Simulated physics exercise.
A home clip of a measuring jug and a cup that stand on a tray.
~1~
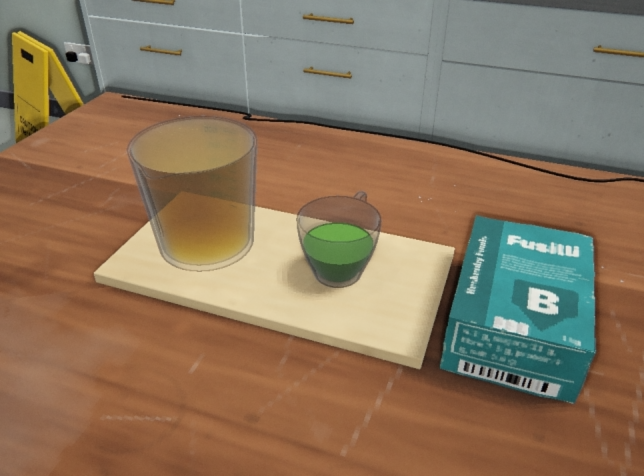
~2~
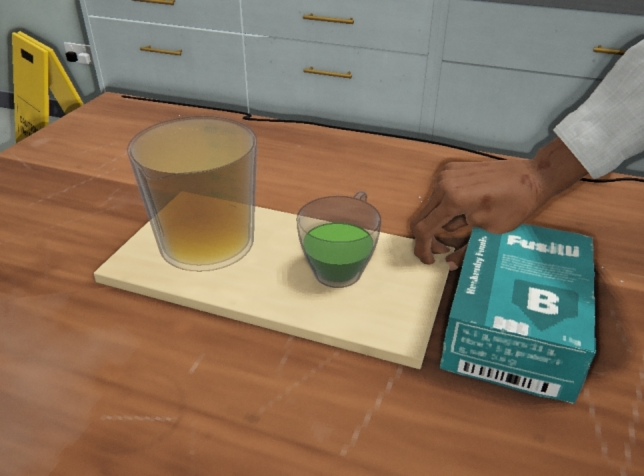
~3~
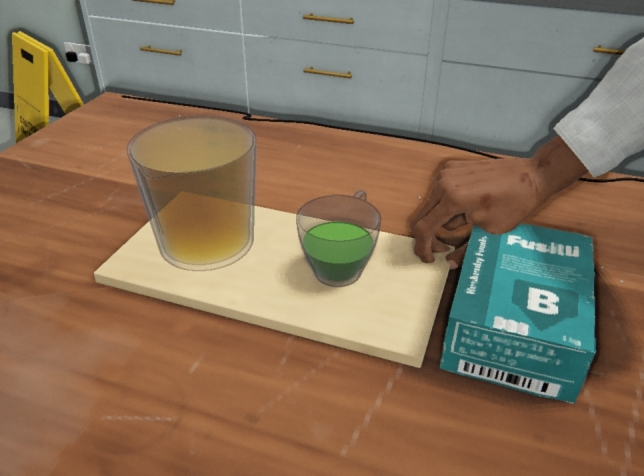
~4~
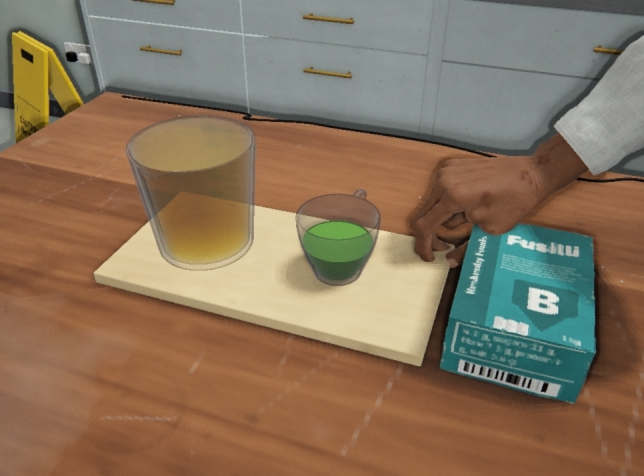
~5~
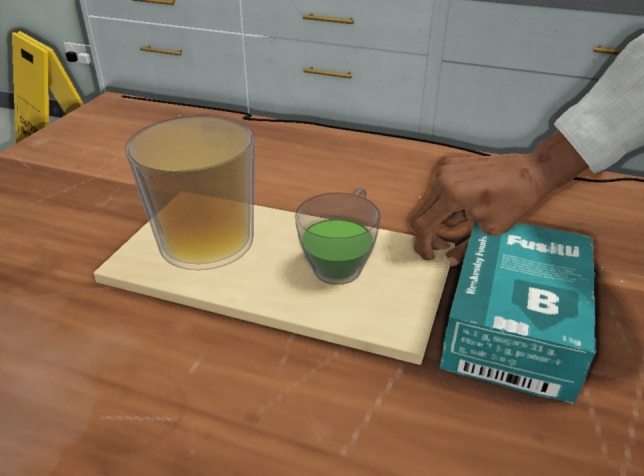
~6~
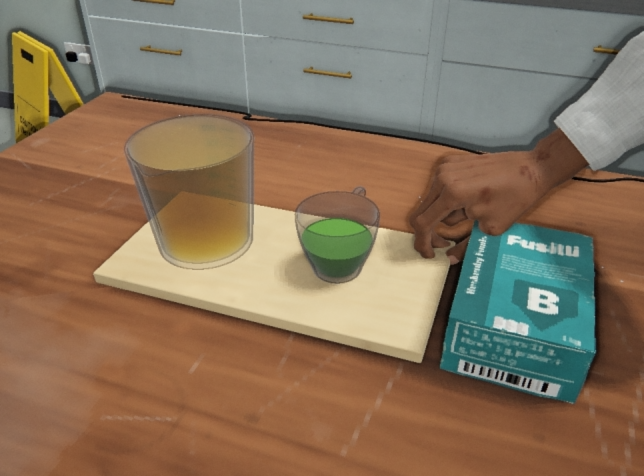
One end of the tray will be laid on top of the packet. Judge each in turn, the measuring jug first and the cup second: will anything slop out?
In the end on the left the measuring jug: It will get wet outside, on the right the cup: It will stay clean outside.
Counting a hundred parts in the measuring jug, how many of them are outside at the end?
By my reckoning, 10 %.
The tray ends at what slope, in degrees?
12°, more or less.
A moment on, the tray slopes by about 7°; measuring jug, a puddle lies under it; cup, all is still inside.
Further on, the tray slopes by about 14°; measuring jug, a puddle lies under it; cup, all is still inside.
When it is over, the tray slopes by about 12°, resting on the packet; measuring jug, a puddle lies under it; cup, all is still inside.
